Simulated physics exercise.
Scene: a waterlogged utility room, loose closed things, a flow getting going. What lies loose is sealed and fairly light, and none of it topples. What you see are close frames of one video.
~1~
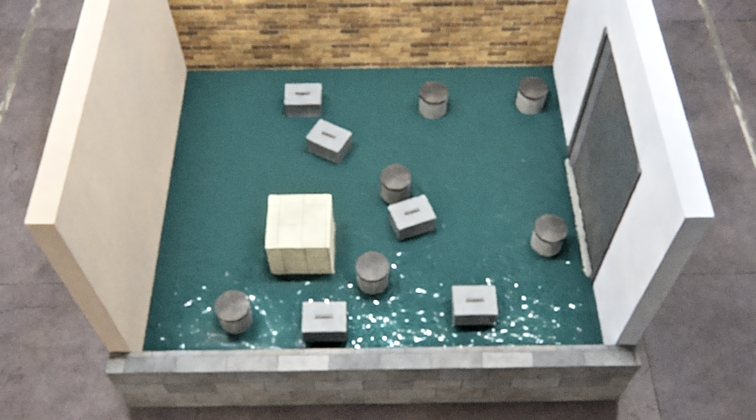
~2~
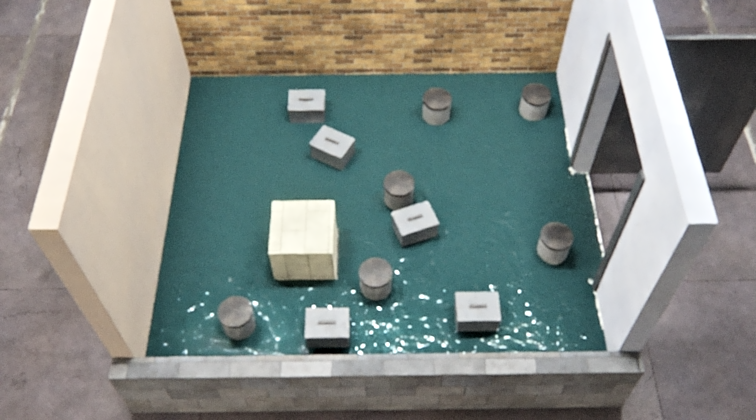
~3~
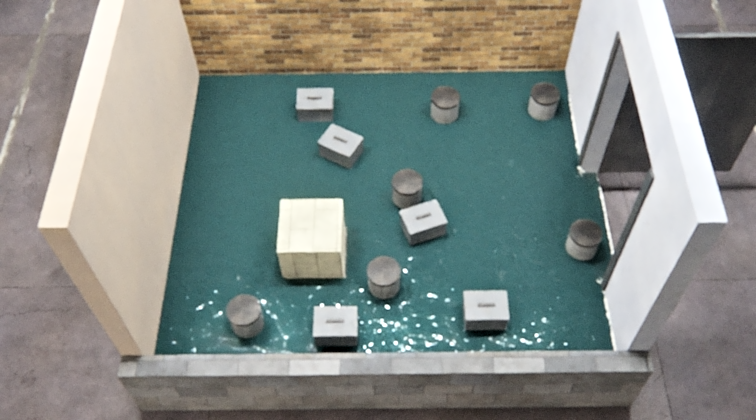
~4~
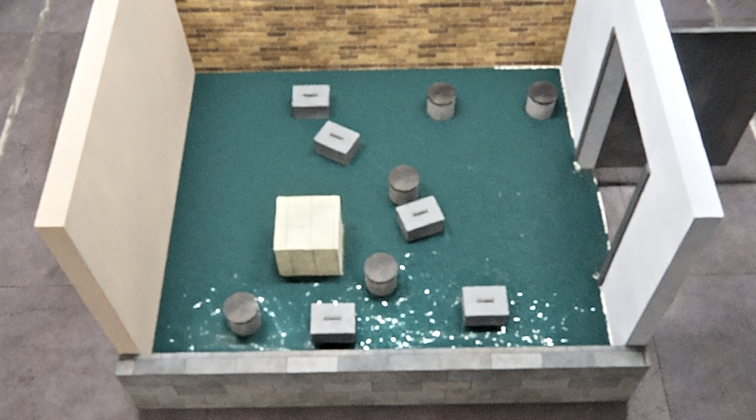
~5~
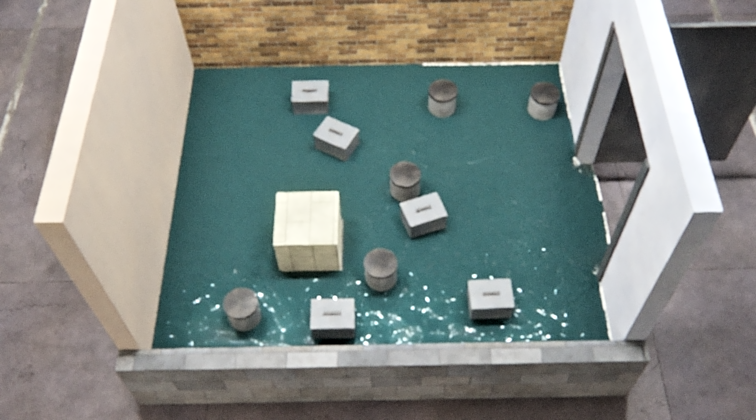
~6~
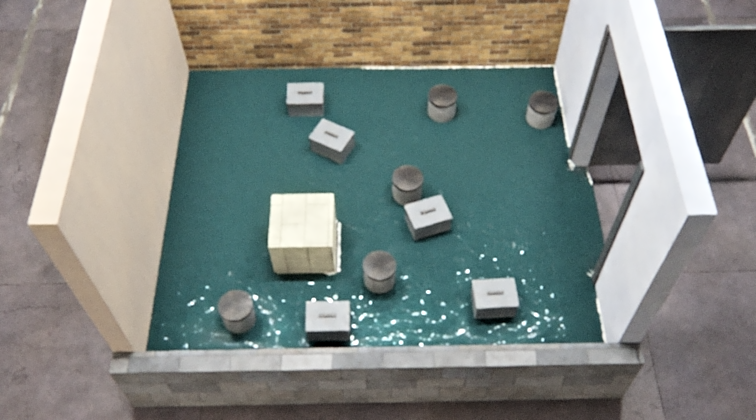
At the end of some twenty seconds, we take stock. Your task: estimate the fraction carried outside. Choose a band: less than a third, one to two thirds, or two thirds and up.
Two thirds and up.
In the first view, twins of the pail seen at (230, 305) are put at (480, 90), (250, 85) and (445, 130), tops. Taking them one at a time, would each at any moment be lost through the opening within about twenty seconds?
Exits, remains, exits.
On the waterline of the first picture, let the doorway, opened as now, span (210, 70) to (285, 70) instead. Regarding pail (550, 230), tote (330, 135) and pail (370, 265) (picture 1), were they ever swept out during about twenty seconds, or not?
In the order given, it's remains behind, escaped, remains behind.
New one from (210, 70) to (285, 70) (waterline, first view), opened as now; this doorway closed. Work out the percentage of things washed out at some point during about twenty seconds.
About 50 %.
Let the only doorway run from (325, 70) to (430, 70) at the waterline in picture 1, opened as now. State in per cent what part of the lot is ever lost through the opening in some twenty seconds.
My figure is 50 %.
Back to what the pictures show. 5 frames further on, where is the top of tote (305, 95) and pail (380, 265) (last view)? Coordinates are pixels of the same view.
Approximately (331, 96) for one and (425, 264) for the other.
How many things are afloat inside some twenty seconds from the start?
That comes out at 2.
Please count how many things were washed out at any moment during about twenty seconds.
The number is 9.
A moment on, 1 of 11 are out; 10 afloat.
Next, 6 of 11 are out; 5 afloat.
Later, 8 of 11 are out; 3 afloat.
In the end, 9 of 11 are out; 2 afloat.
